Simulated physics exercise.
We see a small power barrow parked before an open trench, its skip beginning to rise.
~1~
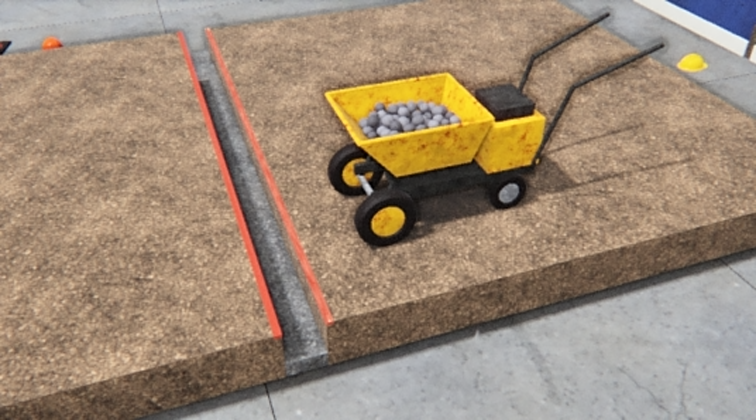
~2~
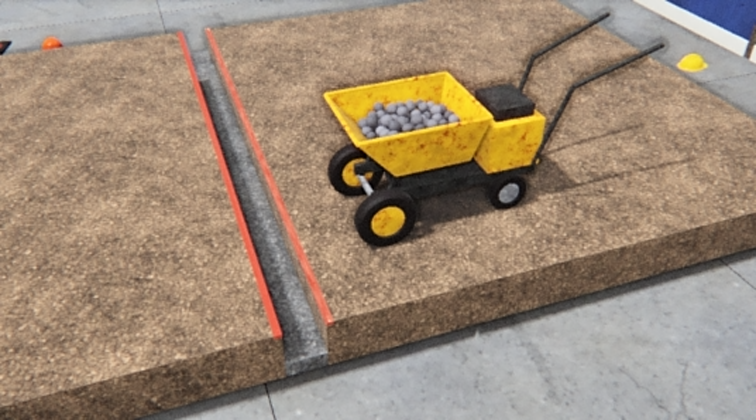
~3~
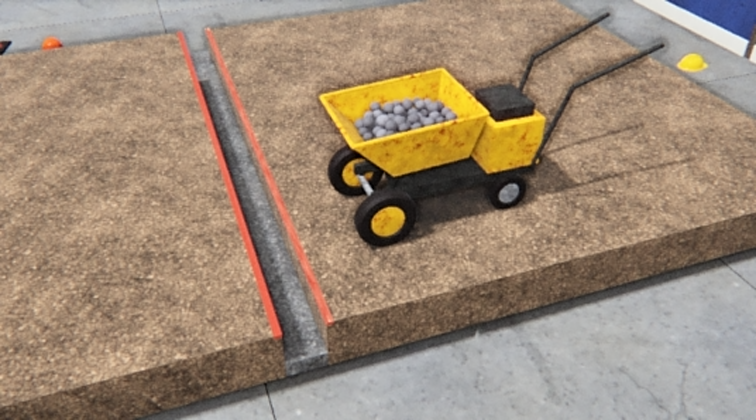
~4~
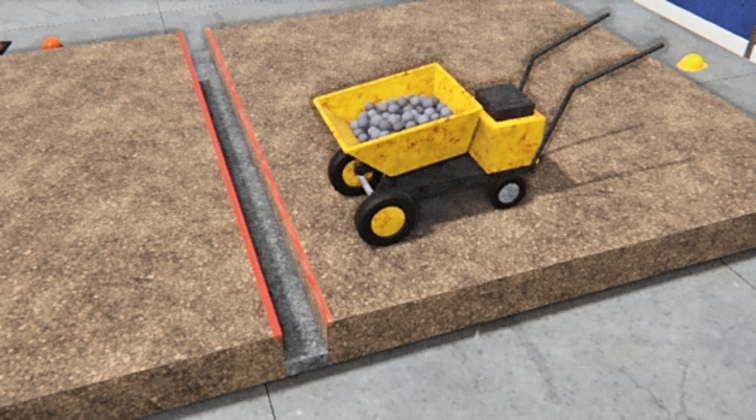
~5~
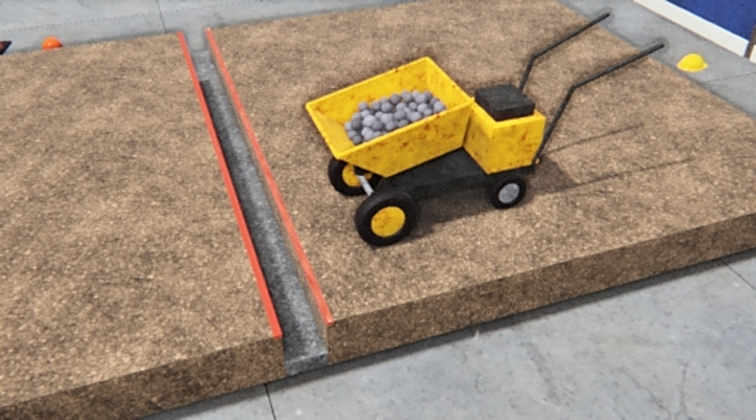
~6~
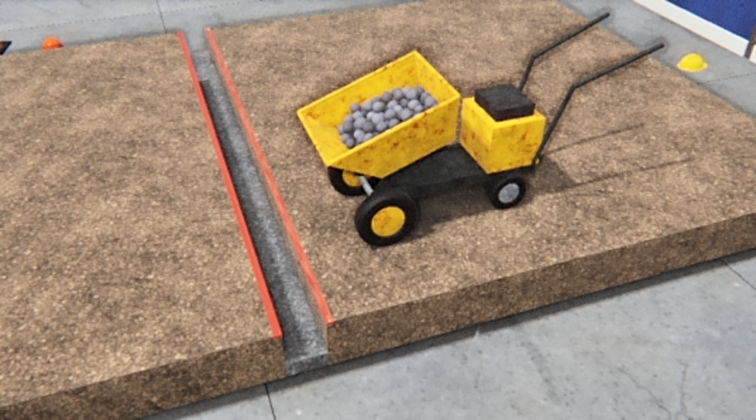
To begin with, a small yellow power barrow loaded with round grey cobbles stands on brown ground, right of a narrow, red-edged trench, its skip level. The skip then tilts gradually toward the trench, its rear rising and front lip lowering, while the wheels stay put and the cobbles remain inside.
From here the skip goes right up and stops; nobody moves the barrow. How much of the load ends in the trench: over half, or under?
The trench takes more than half.
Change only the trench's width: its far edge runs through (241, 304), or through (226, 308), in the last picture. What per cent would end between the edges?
About 100 and 100 per cent.
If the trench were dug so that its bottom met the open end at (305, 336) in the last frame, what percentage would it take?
It comes to 40 per cent or so.
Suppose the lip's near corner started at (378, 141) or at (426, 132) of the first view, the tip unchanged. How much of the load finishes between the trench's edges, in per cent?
First some 100, then 50 per cent.
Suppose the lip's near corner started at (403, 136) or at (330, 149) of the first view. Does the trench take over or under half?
One: Most of it. Two: Less than half.
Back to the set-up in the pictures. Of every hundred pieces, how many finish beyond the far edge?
Close to 30 per cent.
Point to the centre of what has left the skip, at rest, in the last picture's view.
Roughly at (264, 258).
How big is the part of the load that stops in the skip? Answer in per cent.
About 0 per cent.
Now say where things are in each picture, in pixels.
In the first frame, lip of the skip near (360, 144), level; top of the load near (404, 124), round cobbles; first edge of the trench near (315, 286); far edge near (266, 298), the trench under half as wide as the skip, and about as deep as wide.
In the second frame, lip of the skip near (358, 145), level; top of the load near (403, 123).
In the third frame, lip of the skip near (353, 147), tipped barely; top of the load near (419, 119).
In the fourth frame, lip of the skip near (346, 151), tipped a little; top of the load near (418, 121).
In the fifth frame, lip of the skip near (338, 157), tipped a little; top of the load near (411, 118).
In the sixth frame, lip of the skip near (328, 164), tipped clearly; top of the load near (414, 106); first edge of the trench near (315, 286); far edge near (266, 298).
Shortly afterwards, skip tipped steeply; the whole lot in the skip.
Next, skip tipped right over; near half in the skip; near a third in or heaped over the trench; a little beyond it.
Some moments later, skip tipped right over; near two thirds in or heaped over the trench; near a quarter beyond it.
In the end, skip tipped right over; near two thirds in or heaped over the trench; near a quarter beyond it.
